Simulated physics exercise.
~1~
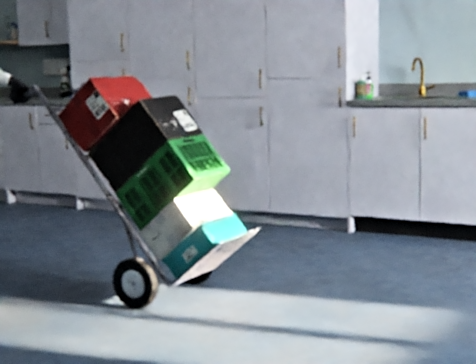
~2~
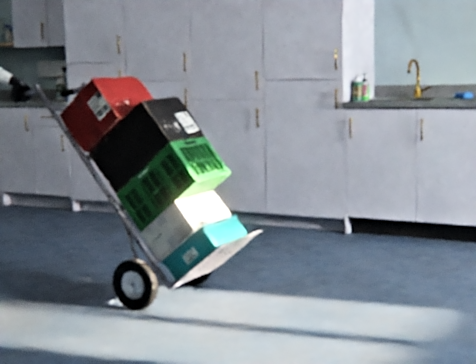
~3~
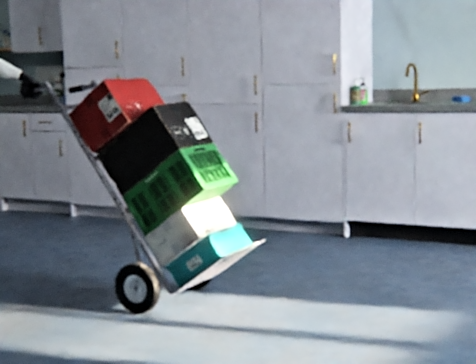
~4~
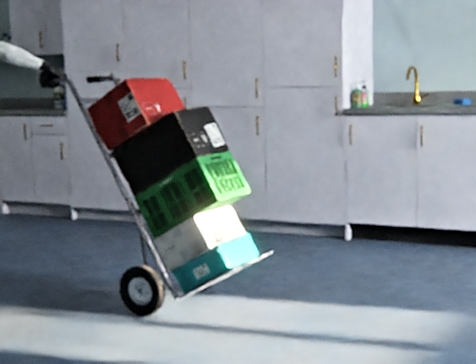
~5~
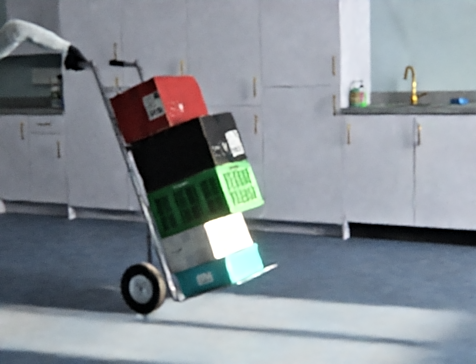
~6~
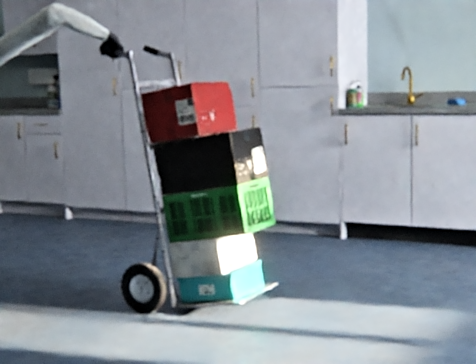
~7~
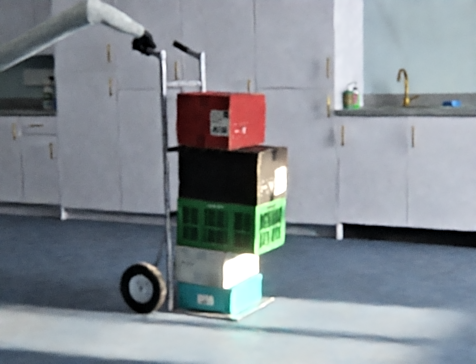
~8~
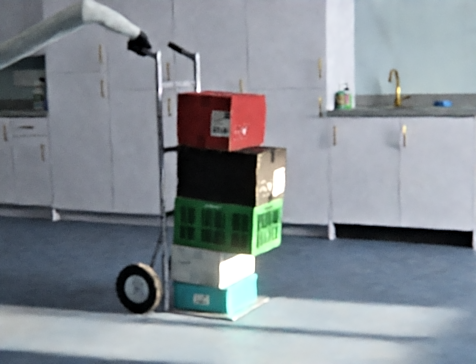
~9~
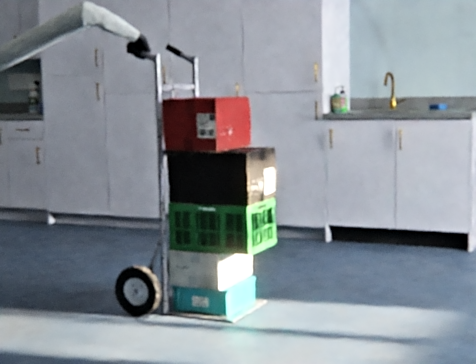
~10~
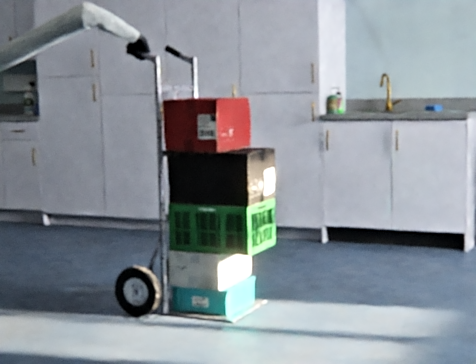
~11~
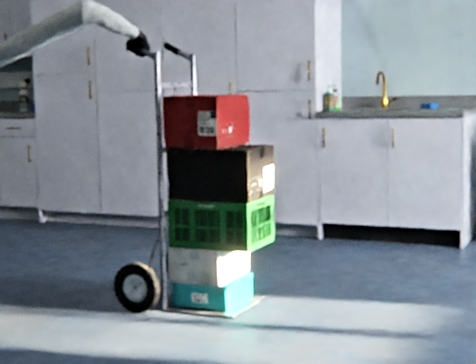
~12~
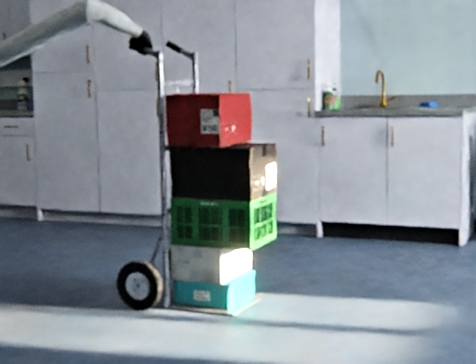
A gloved hand tips a loaded hand truck upright, and all five stacked containers stay on.
